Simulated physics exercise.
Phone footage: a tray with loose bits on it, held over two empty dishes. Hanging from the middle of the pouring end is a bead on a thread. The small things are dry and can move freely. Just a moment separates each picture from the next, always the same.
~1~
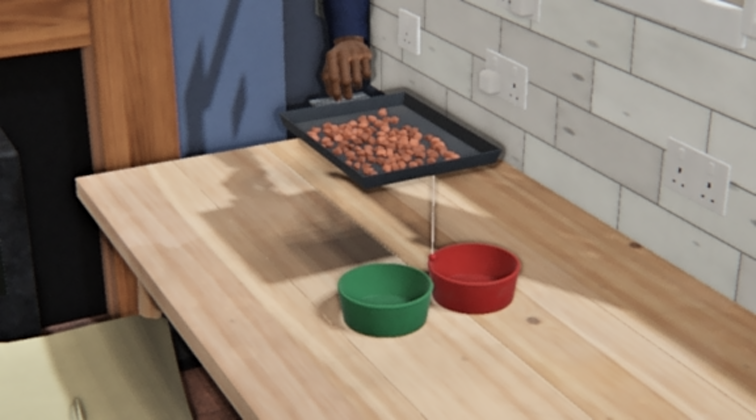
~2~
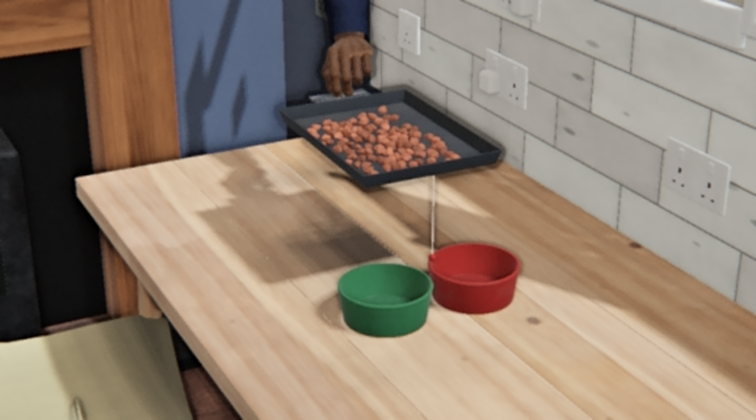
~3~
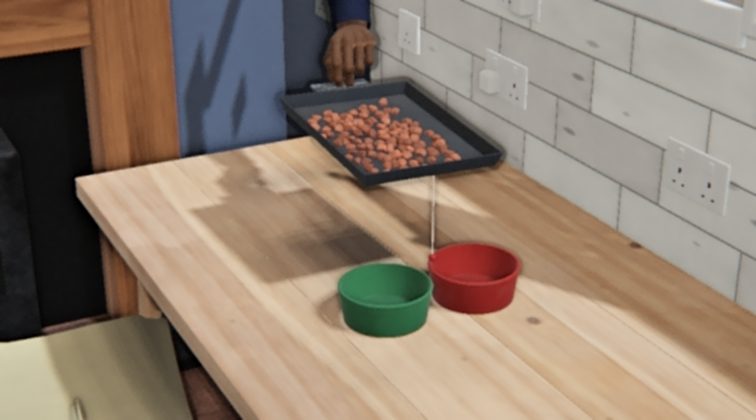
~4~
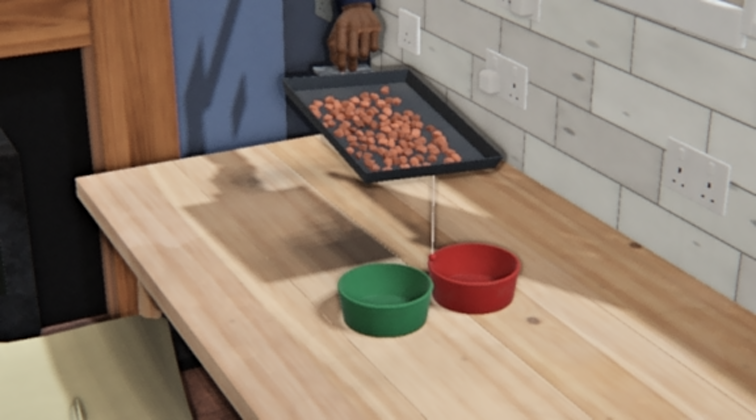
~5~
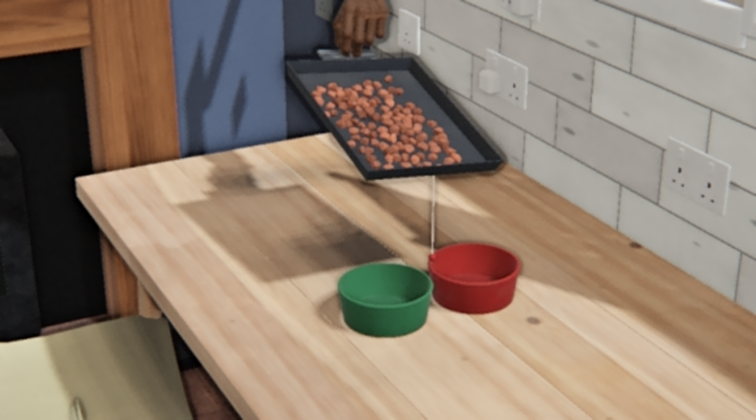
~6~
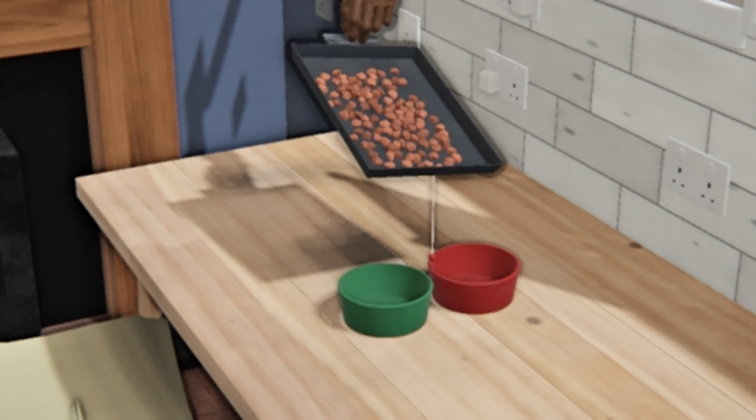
A pale wooden worktop beside a grey-white tiled wall with sockets is seen from above at an angle by a still camera. A hand at the back holds a dark tray of reddish-brown bits above a green dish on the left and a red one on the right, a thread hanging from its near edge. The hand raises the tray's far end steadily, and the near edge slants slightly down rightward.
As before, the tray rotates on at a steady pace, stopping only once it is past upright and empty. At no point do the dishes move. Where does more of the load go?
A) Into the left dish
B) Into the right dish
Answer: B.
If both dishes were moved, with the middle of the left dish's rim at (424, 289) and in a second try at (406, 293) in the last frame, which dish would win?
The first time it's the right-side dish, the second time it's the right-side dish.
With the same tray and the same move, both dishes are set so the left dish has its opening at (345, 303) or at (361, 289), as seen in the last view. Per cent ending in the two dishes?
About 20 per cent, then about 40 per cent.
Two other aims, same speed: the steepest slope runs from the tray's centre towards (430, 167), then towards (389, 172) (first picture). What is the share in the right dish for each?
First case: 40 %; second case: 0 %.
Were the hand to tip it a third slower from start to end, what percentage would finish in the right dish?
I'd say 80 percent or thereabouts.
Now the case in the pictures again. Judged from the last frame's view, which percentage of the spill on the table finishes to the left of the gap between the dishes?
Left share: Close to 0 %.
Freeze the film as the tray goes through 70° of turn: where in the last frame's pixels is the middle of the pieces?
The load is centred about (468, 166).
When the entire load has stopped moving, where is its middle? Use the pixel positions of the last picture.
Near (487, 291).
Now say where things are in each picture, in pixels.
In the first picture, corners of the pouring end (365, 175) and (496, 149), level; middle of the load (384, 144), bits of crushed brick; left dish (407, 317); right dish (497, 295); bead on its thread (432, 257).
In the second picture, corners of the pouring end (366, 174) and (497, 150), level; middle of the load (384, 142).
In the third picture, corners of the pouring end (367, 172) and (497, 152), tipped barely, lowest at the right corner; middle of the load (385, 137).
In the fourth picture, corners of the pouring end (368, 170) and (498, 155), tipped a little, lowest at the right corner; middle of the load (386, 130).
In the fifth picture, corners of the pouring end (370, 168) and (498, 158), tipped clearly, lowest at the right corner; middle of the load (388, 123).
In the sixth picture, corners of the pouring end (372, 166) and (499, 162), tipped clearly, lowest at the right corner; middle of the load (390, 117); left dish (407, 317); right dish (497, 295).
Just after the last frame, tray tipped steeply; the larger part on the tray; just a few in the right dish; about a tenth in the air.
A moment on, tray tipped past a quarter turn; just a few on the tray; roughly two thirds in the right dish; roughly a quarter outside both; about a tenth in the air.
Further on, tray tipped past a quarter turn; the larger part in the right dish; roughly a quarter outside both.
When it is over, tray tipped past a quarter turn; not one in the left dish; the larger part in the right dish; roughly a quarter outside both.
